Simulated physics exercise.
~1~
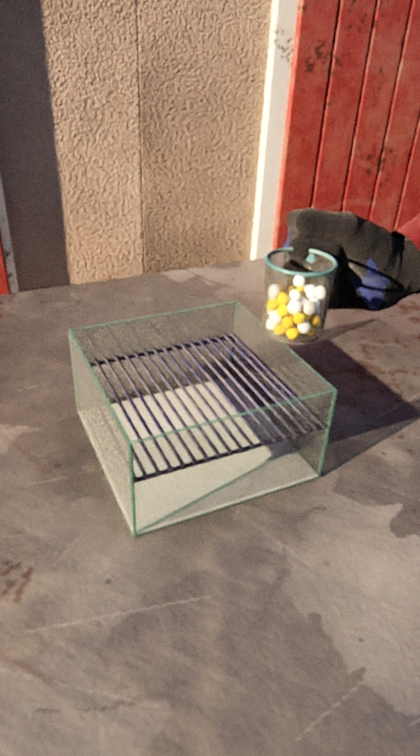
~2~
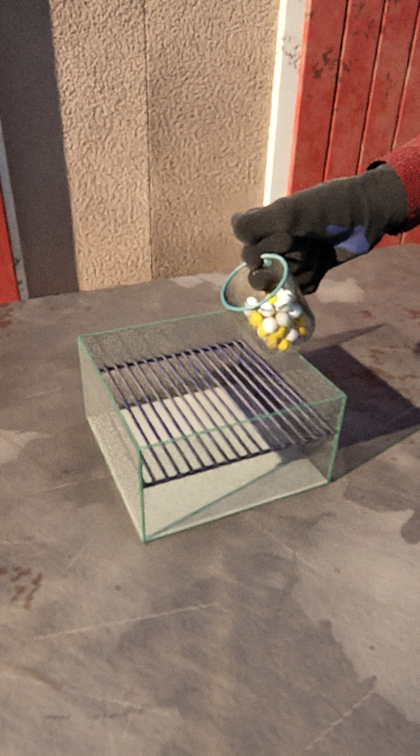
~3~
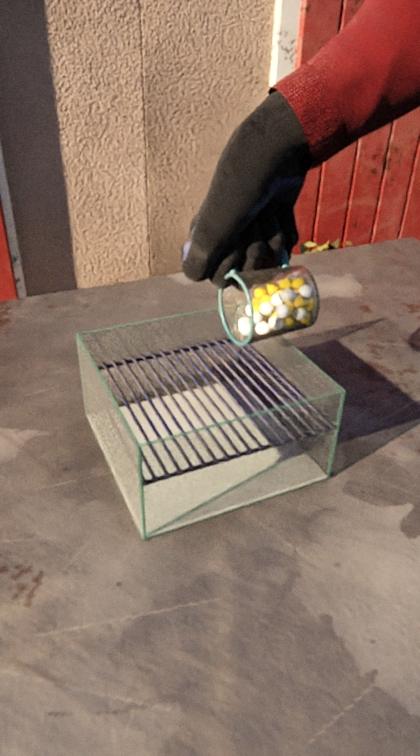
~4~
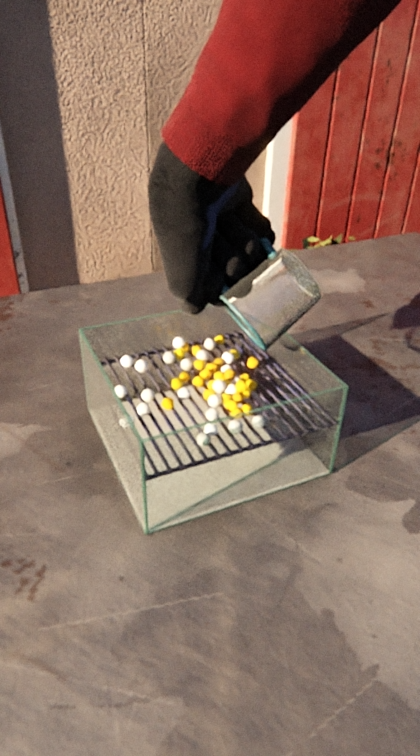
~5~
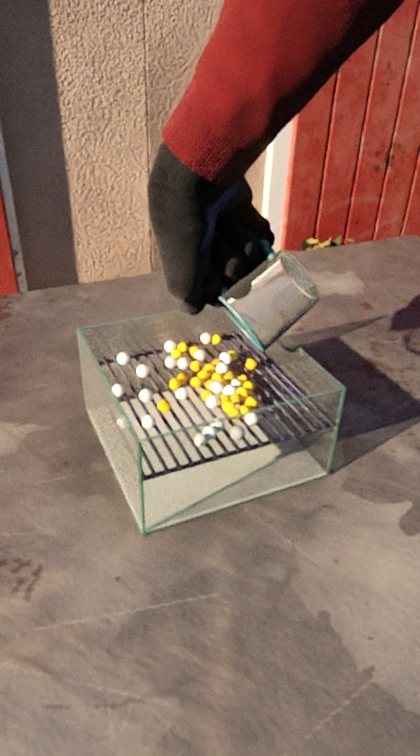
On a worn grey surface outdoors, a black-gloved hand moved a clear cup of yellow and white balls left over a glass box, tipped it and poured them onto the wire rack inside, where they all stayed on top of the wires.
